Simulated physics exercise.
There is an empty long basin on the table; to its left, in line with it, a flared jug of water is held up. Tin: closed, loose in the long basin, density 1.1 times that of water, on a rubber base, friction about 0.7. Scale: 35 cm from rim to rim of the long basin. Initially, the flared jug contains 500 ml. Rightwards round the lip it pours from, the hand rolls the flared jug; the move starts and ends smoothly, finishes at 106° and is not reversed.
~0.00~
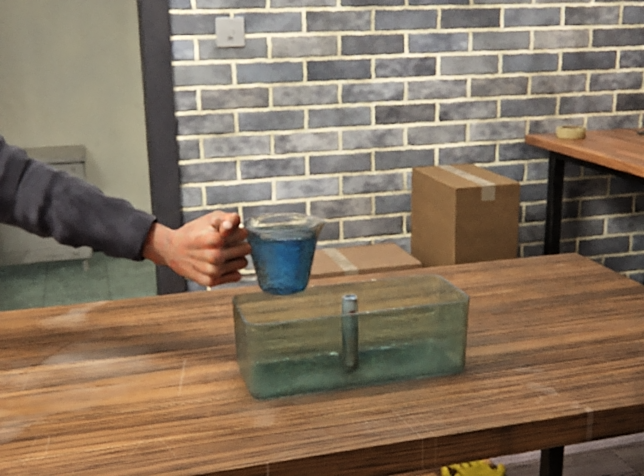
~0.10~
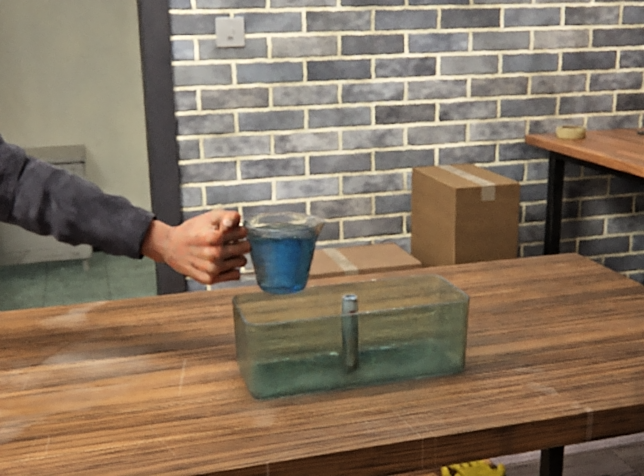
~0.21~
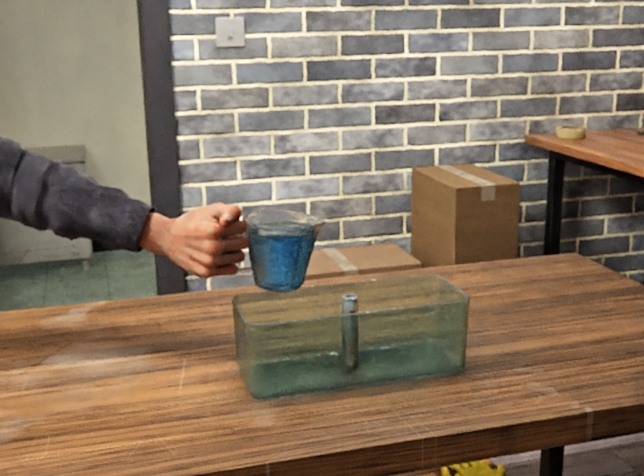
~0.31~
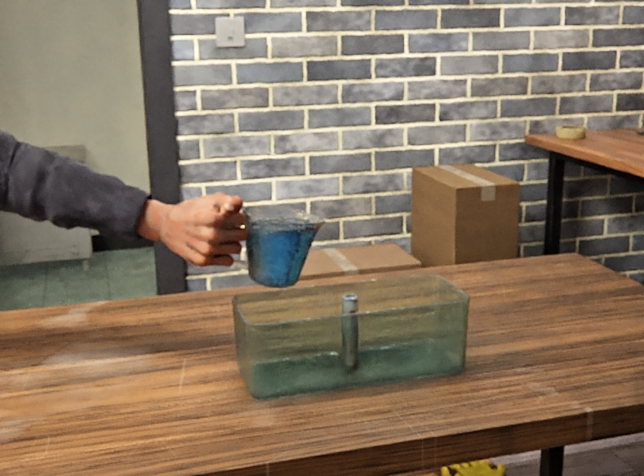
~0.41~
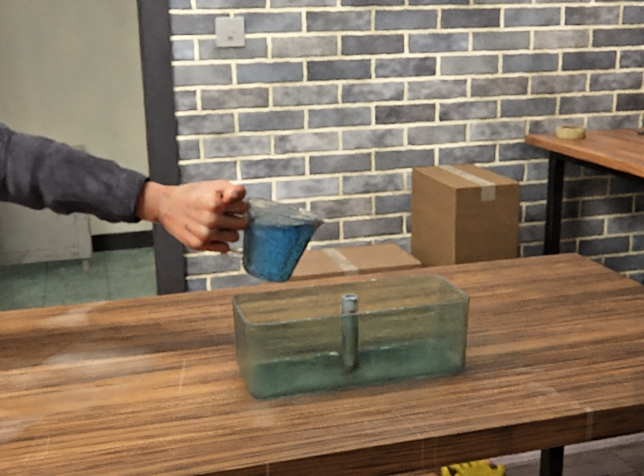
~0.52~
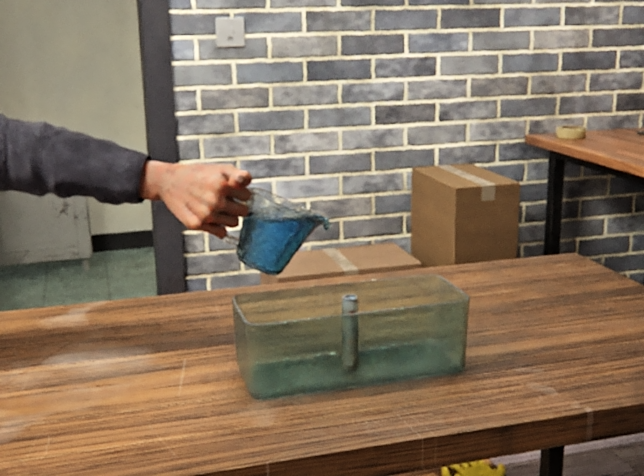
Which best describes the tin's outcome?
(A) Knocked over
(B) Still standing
(B) Still standing.
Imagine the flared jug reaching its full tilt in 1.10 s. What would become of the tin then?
Result: Tin upright.
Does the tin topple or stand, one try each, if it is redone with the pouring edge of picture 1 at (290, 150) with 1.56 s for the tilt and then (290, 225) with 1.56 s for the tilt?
The tin stays vertical the first time and overturns the second time.
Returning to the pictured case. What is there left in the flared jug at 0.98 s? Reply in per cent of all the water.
I'd put it near 50 percent.
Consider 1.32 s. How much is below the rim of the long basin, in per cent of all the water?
About 82 per cent.
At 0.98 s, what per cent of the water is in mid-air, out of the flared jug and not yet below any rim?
My guess is roughly 24 %.
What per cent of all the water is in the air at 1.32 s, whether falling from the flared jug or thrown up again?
About 12 percent.
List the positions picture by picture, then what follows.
Tilt 0°; pouring edge (325, 220); surface from (247, 234) to (315, 229); the long basin's rim runs from (239, 311) to (454, 288); the tin's top is at (350, 301), in the first frame.
Tilt 1°; pouring edge (325, 220); surface from (248, 234) to (315, 228), in the second frame.
Tilt 5°; pouring edge (325, 220); surface from (247, 232) to (315, 226), in the third frame.
Tilt 10°; pouring edge (325, 220); surface from (247, 227) to (316, 222), in the fourth frame.
Tilt 17°; pouring edge (325, 220); surface from (246, 221) to (319, 217), in the fifth frame.
Tilt 26°; pouring edge (324, 220); surface from (246, 216) to (315, 214); 2 per cent is over the edge, in the sixth frame.
By 0.98 s the tilt is 74° and 51 per cent is still to pour; the tin stands where it began.
By 1.32 s the tilt is 100° and 5 per cent is still to pour; the tin stands where it began.
By 1.67 s the tilt is 106° and 0 per cent is still to pour; the tin stands where it began.
By 2.06 s the tilt is 106° and 0 per cent is still to pour; the tin stands where it began.
At rest the tin stands where it began.
